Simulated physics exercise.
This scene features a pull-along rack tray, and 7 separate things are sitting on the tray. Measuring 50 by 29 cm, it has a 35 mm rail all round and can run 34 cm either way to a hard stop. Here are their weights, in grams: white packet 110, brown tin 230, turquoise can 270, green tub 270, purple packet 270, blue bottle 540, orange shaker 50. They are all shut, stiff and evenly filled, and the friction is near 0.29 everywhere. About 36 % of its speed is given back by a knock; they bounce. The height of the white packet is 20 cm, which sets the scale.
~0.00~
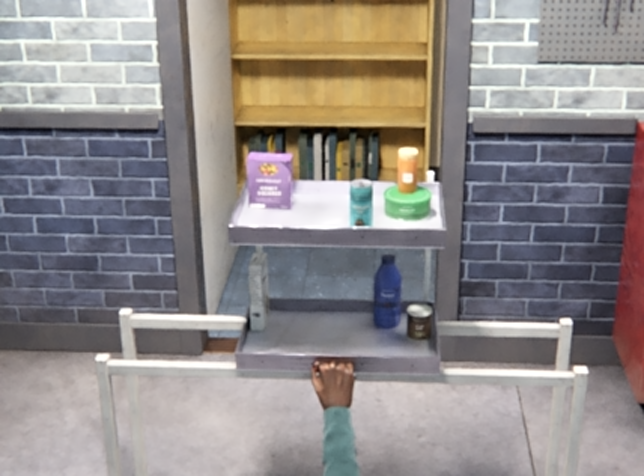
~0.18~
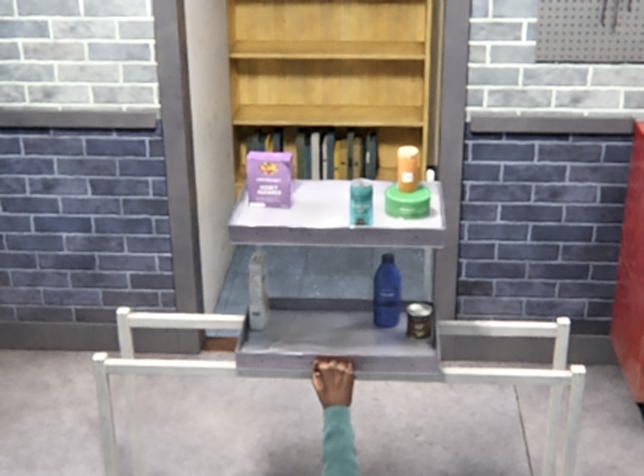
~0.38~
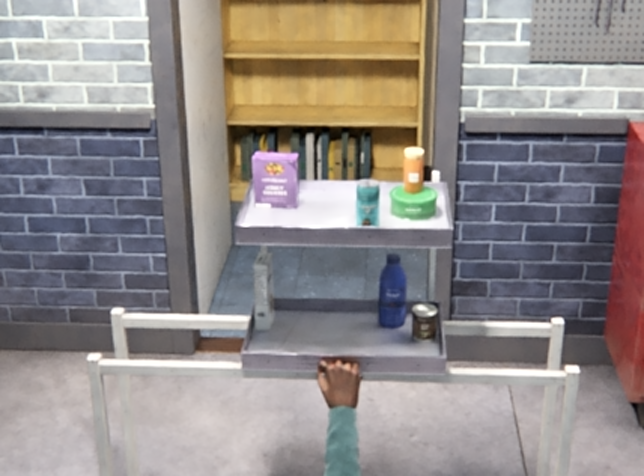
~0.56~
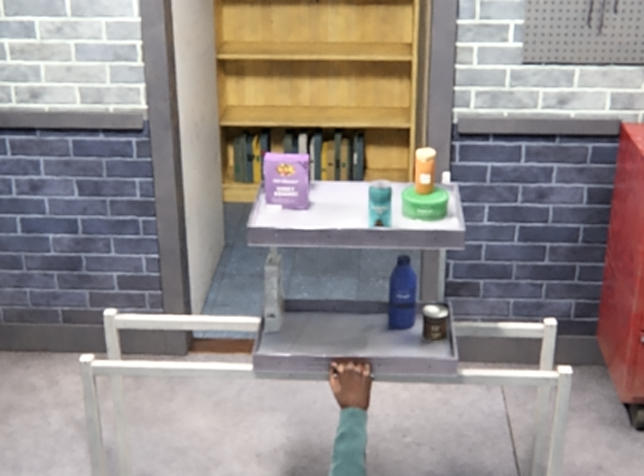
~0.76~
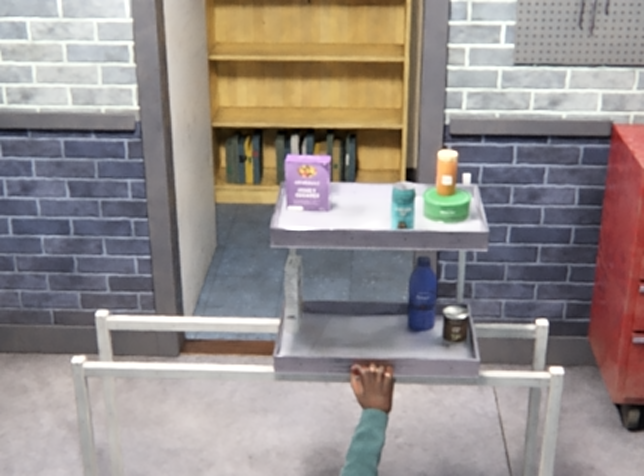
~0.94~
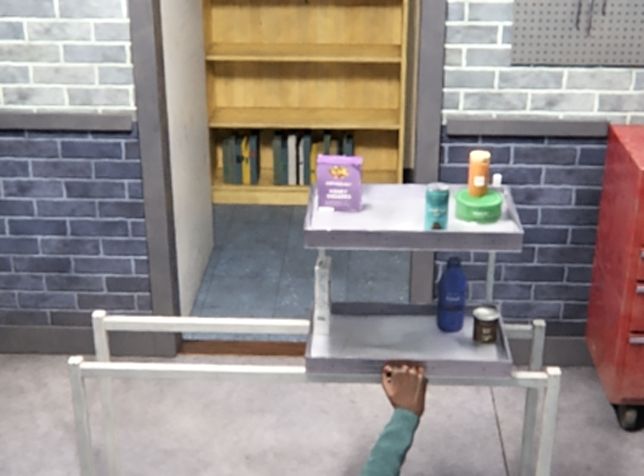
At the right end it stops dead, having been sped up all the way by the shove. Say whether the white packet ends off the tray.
It is kept on the tray.
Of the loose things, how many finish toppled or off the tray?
In all, 1.
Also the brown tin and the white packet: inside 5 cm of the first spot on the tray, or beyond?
Here the brown tin is left in place, and the white packet moves off.
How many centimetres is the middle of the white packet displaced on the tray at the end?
17 cm.
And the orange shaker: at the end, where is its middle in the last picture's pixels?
Close to pixel (545, 175) in the final view.
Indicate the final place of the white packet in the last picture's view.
End position: Roughly (417, 325).
Around 1.14 s, tray has slid 34 cm right; white packet shifted 2 cm near (367, 296); orange shaker shifted 2 cm; green tub shifted 2 cm.
Around 1.24 s, tray has slid 34 cm right; white packet at 20° to upright near (382, 297); orange shaker shifted 6 cm; turquoise can shifted 5 cm.
Around 1.44 s, tray has slid 34 cm right; white packet on its side near (416, 325); orange shaker shifted 6 cm; purple packet shifted 6 cm.
Finally (2.0 s), on their side or leaning hard on the tray, white packet; not toppled but over 5 cm from the start, turquoise can, purple packet, blue bottle and orange shaker; the other 2 still in place (within 5 cm). In the last view, white packet near (417, 325).
